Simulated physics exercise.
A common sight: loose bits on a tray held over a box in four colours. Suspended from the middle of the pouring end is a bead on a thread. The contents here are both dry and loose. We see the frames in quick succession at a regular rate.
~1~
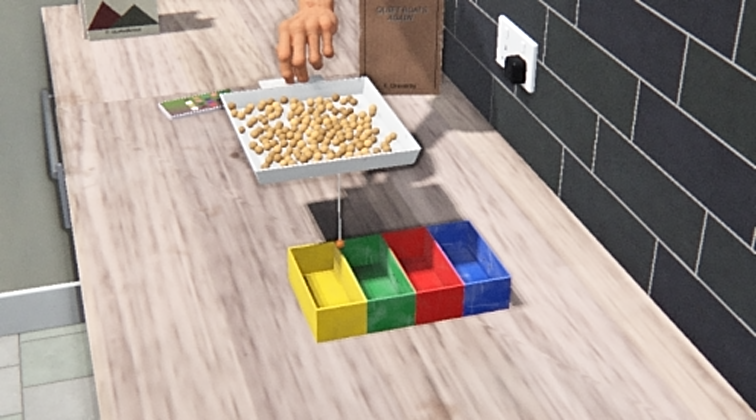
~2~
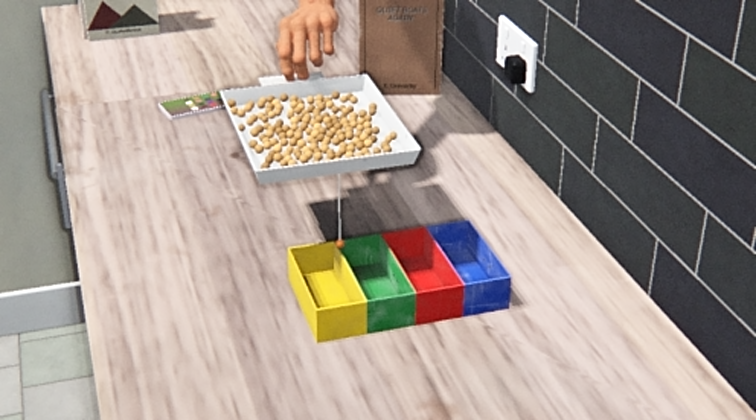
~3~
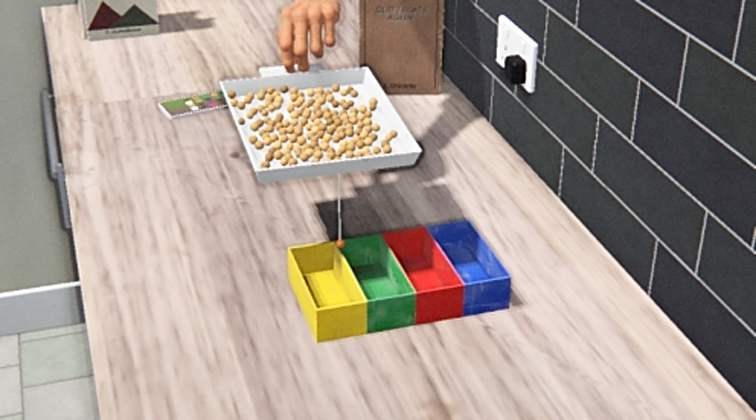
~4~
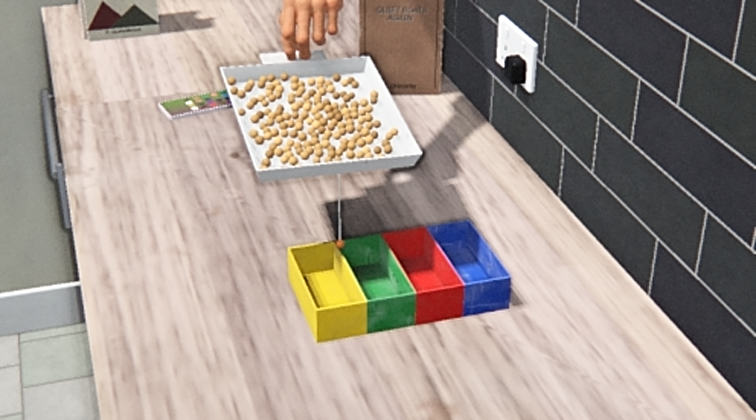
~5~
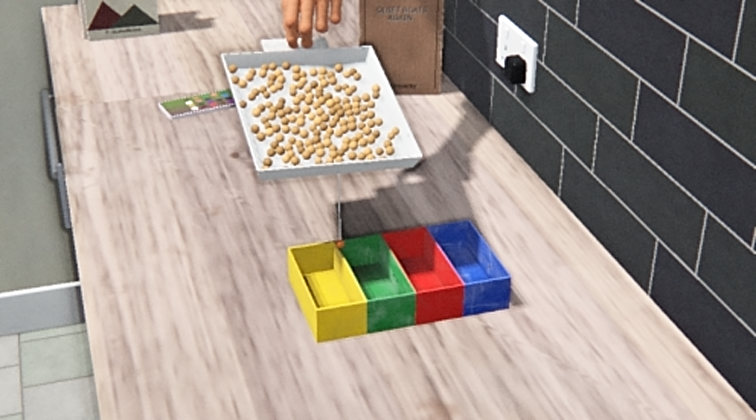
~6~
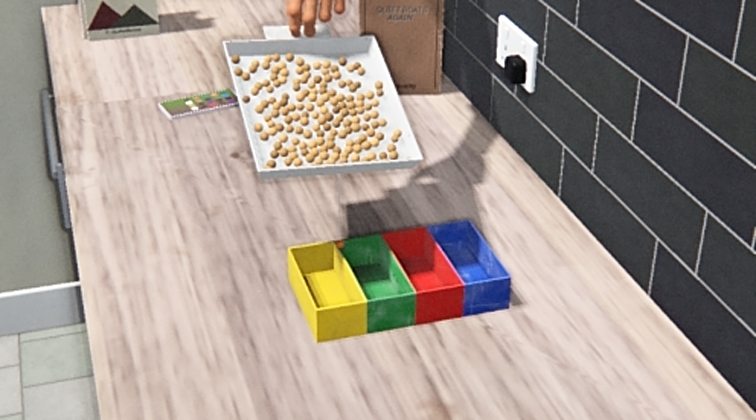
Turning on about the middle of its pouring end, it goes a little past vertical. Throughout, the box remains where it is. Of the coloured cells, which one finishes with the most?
The red cell finishes with the most.
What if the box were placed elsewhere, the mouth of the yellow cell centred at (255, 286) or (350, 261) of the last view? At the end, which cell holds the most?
For the first spot I'd say that blue cell, and for the second spot green.
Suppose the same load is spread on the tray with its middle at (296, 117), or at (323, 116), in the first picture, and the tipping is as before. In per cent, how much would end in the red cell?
Share in order: Roughly 50 %, 40 %.
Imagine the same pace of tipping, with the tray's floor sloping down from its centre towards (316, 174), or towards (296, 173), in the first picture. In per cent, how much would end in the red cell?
It comes to about 0 per cent the first time and about 0 per cent the second.
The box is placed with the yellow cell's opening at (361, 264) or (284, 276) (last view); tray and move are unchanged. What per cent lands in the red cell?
Roughly 10% on the first try and 40% on the second.
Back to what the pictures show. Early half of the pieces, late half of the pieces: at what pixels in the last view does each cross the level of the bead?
Near (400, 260) to start, and near (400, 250) afterwards.
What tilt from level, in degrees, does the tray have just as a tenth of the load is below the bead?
I'd say it is tilted about 70°.
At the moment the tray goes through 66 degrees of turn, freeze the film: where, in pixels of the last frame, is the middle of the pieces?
Roughly at (366, 160).
Soon, tray tipped steeply; most on the tray; a stray few in the red cell; a stray few in the green cell; a stray few in the yellow cell; a small part falling or outside the box.
A while on, tray tipped past a quarter turn; a stray few on the tray; about a third in the red cell; about a quarter in the green cell; about a quarter in the yellow cell; a small part in the blue cell; a small part falling or outside the box.
Towards the end, tray tipped past a quarter turn; about half in the red cell; about a third in the green cell; about a quarter in the yellow cell; a small part in the blue cell; a stray few falling or outside the box.
Finally, tray tipped past a quarter turn; about half in the red cell; about a third in the green cell; about a quarter in the yellow cell; a small part in the blue cell; a stray few outside the box.
